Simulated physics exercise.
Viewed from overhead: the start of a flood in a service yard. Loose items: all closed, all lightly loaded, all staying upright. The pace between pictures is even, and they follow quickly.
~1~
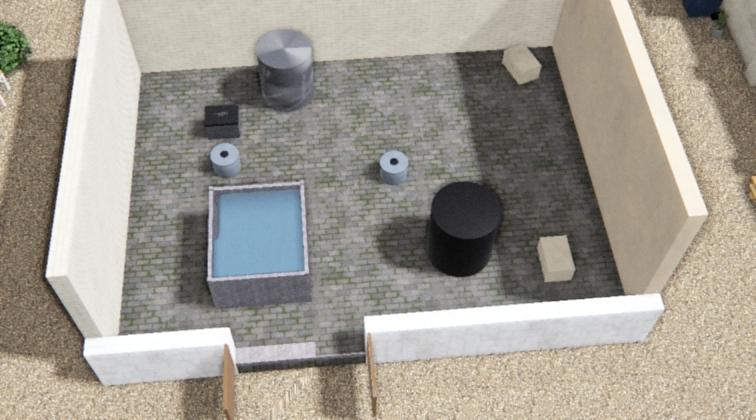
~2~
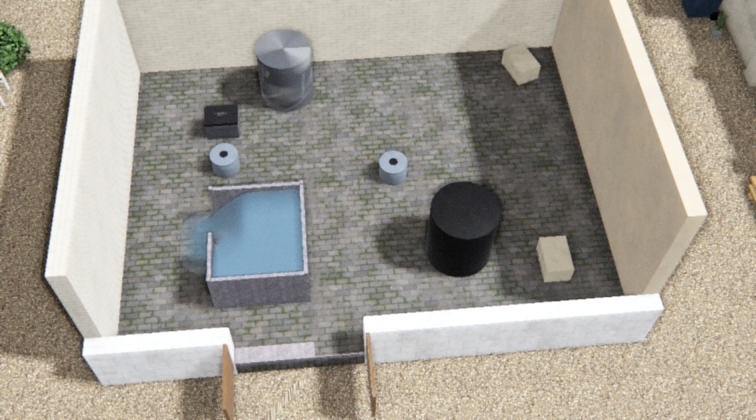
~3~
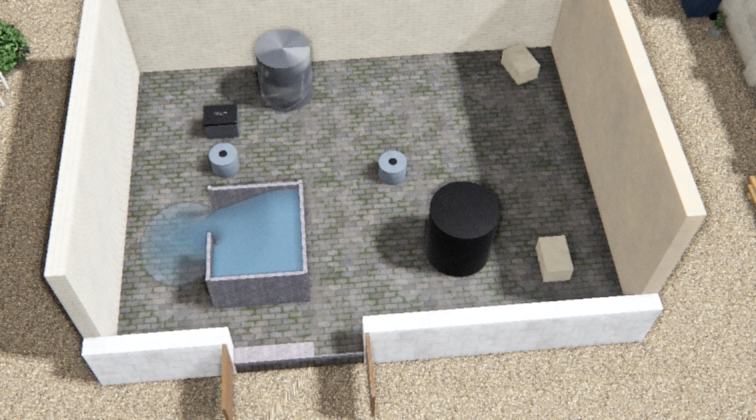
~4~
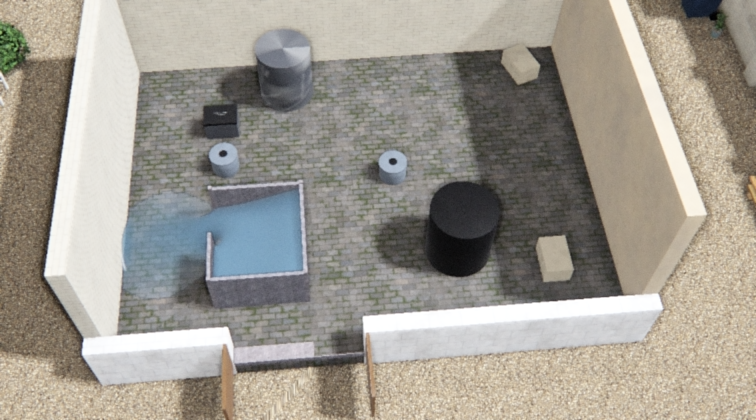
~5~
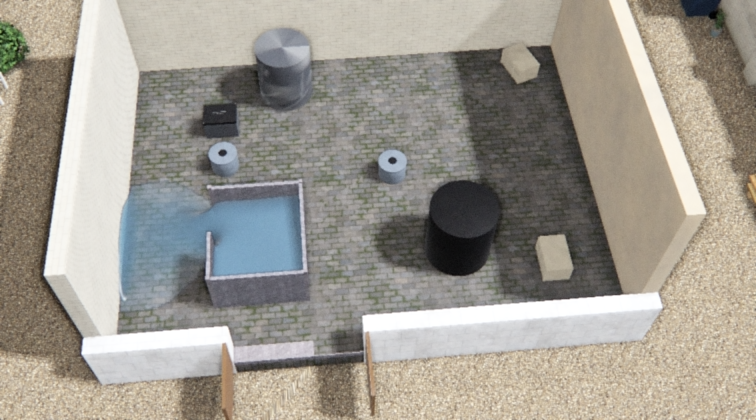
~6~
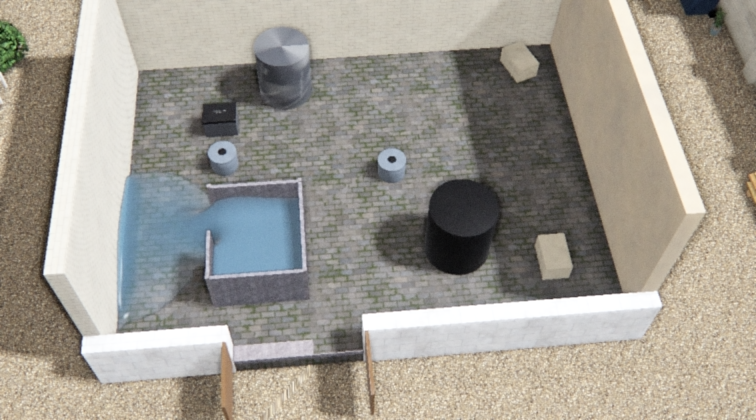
To begin with, a square tank sits brim-full of blue water in a walled, paved yard, among drums, boxes and a small black chest. Water then pours out through its left side, fans across the paving to the left wall and spreads along it, while the loose items stay put.
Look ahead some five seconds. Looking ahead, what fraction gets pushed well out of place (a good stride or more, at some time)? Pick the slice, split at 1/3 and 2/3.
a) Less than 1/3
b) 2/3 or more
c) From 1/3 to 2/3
a.
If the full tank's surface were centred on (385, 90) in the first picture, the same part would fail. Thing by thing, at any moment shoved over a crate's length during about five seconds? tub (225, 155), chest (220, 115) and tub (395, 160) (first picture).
One after the other: Moved that far, swept aside, short of that.
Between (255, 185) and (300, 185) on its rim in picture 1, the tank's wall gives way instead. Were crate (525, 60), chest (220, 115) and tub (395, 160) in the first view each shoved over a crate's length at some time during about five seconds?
Travels that far, travels that far, falls short.
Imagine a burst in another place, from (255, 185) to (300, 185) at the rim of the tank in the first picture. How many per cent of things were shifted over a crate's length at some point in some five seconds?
It comes out at roughly 60 per cent.
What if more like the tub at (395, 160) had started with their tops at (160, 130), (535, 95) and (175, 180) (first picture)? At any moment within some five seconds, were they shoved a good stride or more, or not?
Shoved clear, stays put, shoved clear.
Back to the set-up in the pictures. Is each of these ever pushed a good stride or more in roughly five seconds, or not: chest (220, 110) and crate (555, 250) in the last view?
At least that much, shy of that.
A moment on, 0 of 5 are well off their spots; 0 afloat.
Next, 0 of 5 are well off their spots; 0 afloat.
Later, 1 of 5 are well off their spots; 0 afloat.
In the end, 1 of 5 are well off their spots, and 1 have been at some point; 0 afloat.
